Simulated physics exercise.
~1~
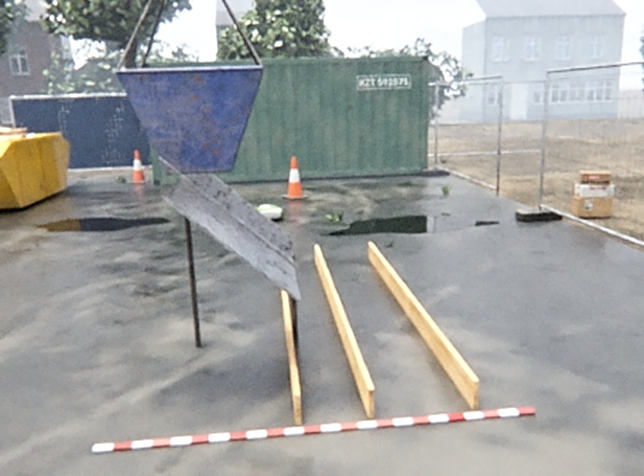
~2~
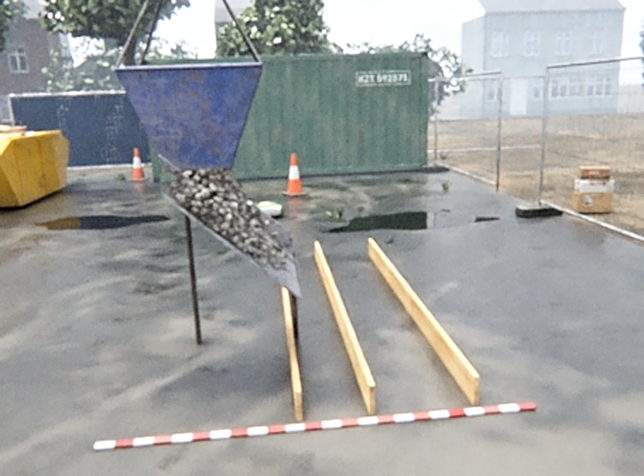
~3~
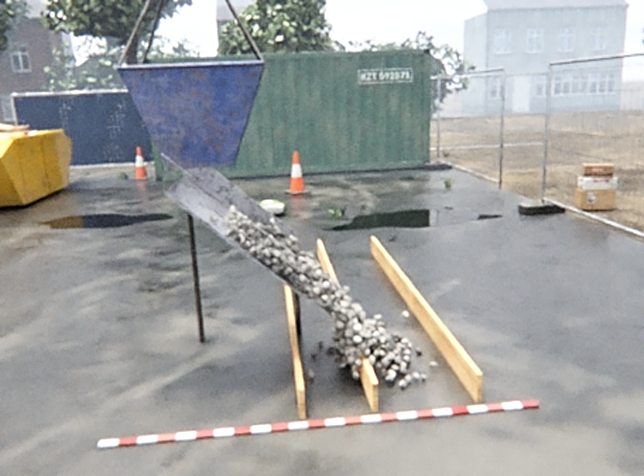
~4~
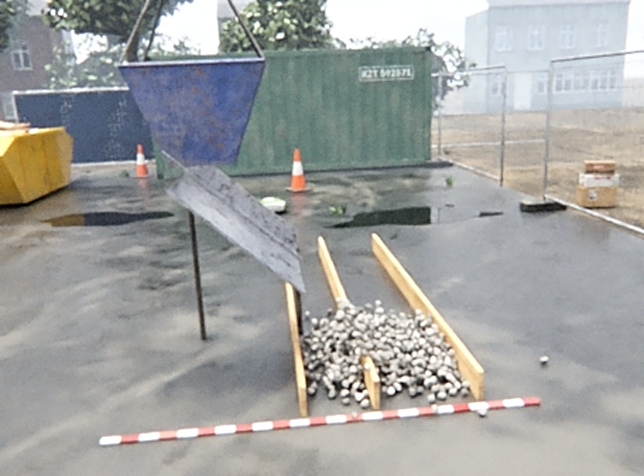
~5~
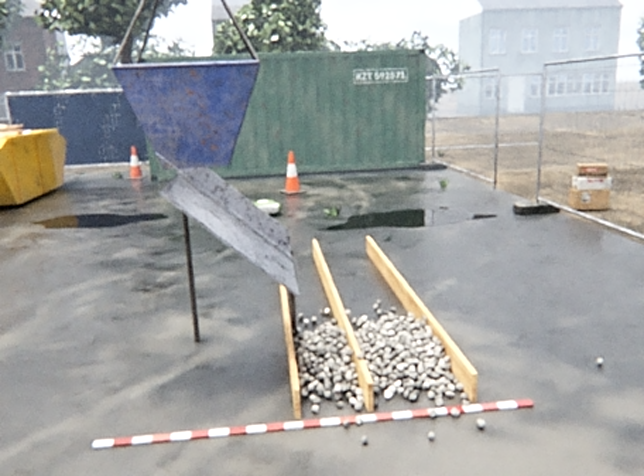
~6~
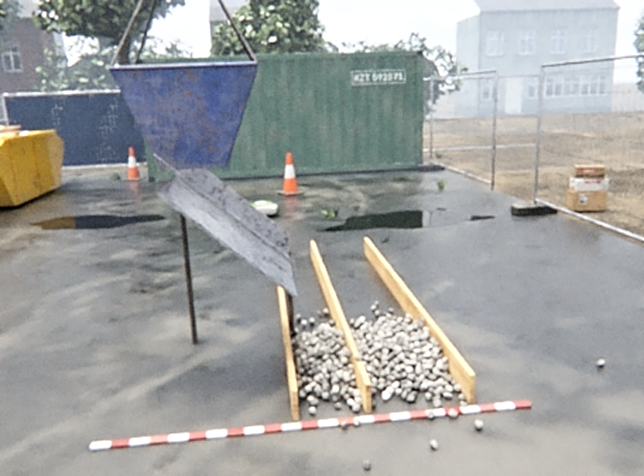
To begin with, a blue hopper hangs over a bare, sloping steel chute on a wet yard, with three wooden planks marking two bays beside a red-and-white striped staff. Grey stones then drop from the hopper and crowd onto the chute. They slide down to the right and pour off its lower end, tumbling across the middle plank. The chute empties as the stones spread through both bays, and a few roll beyond the planks and the staff. Finally the stones lie still, with the larger share in the right bay and one stray far to the right.
